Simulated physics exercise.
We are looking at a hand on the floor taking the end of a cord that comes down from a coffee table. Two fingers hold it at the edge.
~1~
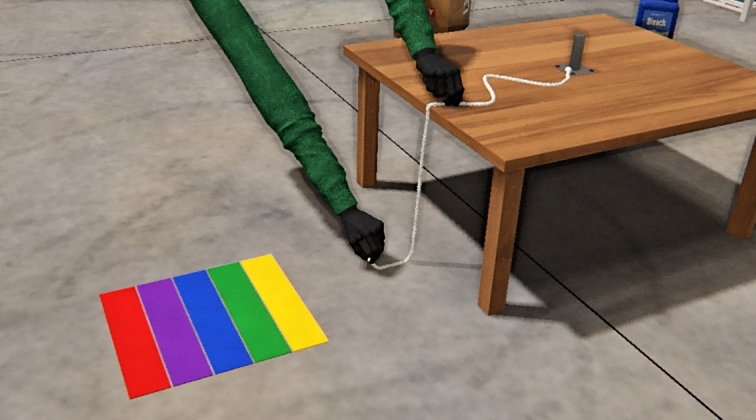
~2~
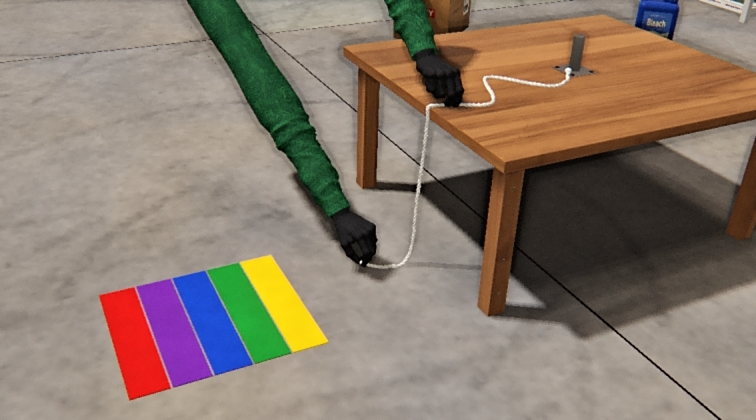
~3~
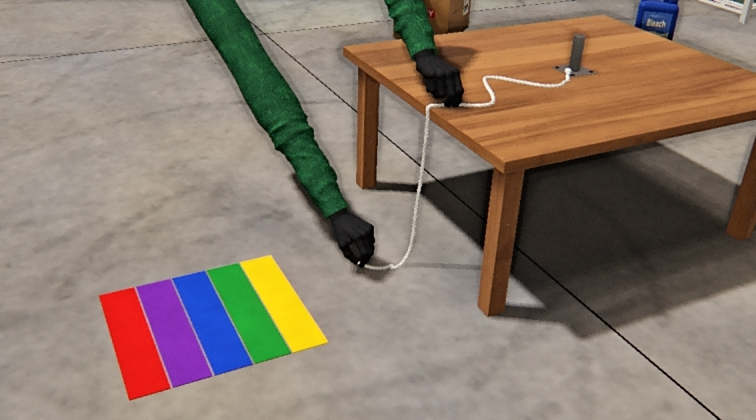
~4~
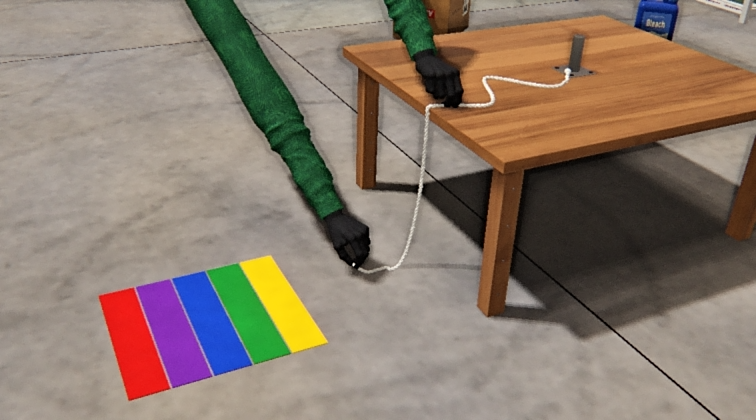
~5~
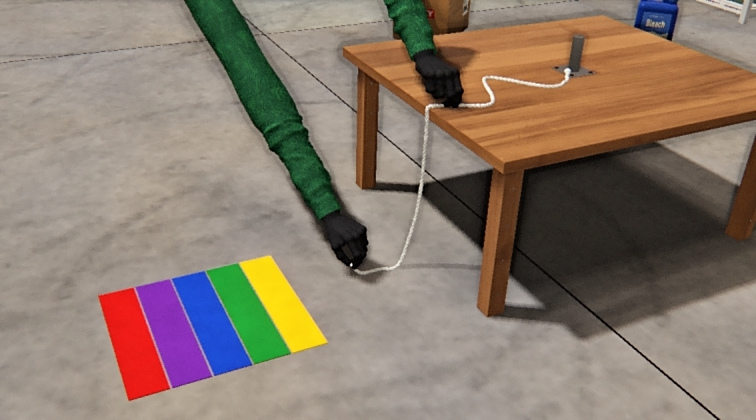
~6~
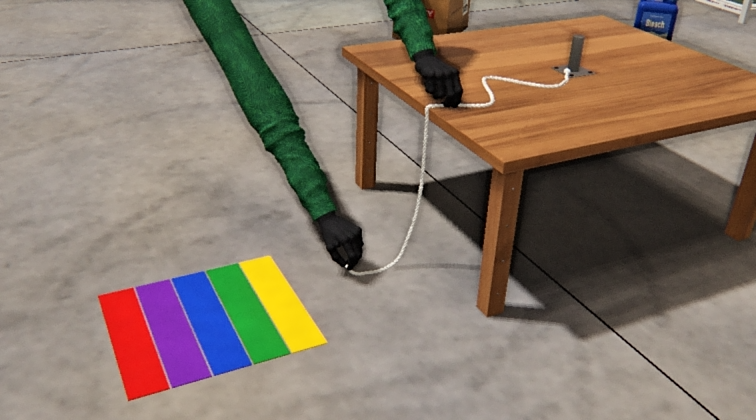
We see a black-gloved hand near the floor holding the end of a white cord that runs down from a wooden table, drawing it slightly left toward coloured stripes while another gloved hand stays at the table's edge.
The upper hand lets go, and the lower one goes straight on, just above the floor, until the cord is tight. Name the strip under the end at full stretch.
It halts on the purple strip.
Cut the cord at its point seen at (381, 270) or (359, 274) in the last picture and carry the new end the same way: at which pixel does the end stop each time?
In that order: (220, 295) and (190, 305).
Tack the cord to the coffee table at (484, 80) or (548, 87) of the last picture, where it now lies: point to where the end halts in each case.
In that order: (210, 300) and (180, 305).
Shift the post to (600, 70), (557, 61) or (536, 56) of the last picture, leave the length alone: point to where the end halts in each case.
In that order: (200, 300), (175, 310) and (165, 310).
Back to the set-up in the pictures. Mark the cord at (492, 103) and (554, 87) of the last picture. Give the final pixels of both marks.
About (414, 108), and the other about (526, 79).
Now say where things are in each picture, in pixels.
In the first frame, end (369, 259); yellow (300, 328); green (264, 339); blue (225, 349); purple (186, 360); red (144, 372).
In the second frame, end (361, 262); cord through (565, 82) (499, 78) (493, 100) (428, 114) (419, 187) (409, 254).
In the third frame, end (359, 263).
In the fourth frame, end (354, 264); cord through (564, 83) (499, 79) (493, 101) (428, 114) (421, 187) (405, 255).
In the fifth frame, end (352, 265).
In the sixth frame, end (347, 266); cord through (564, 83) (498, 79) (493, 101) (427, 114) (421, 187) (401, 254).
Soon after, end near (237, 293); over green.
Then, end near (191, 305); over blue.
At full stretch, end near (163, 312); over purple. Over purple.
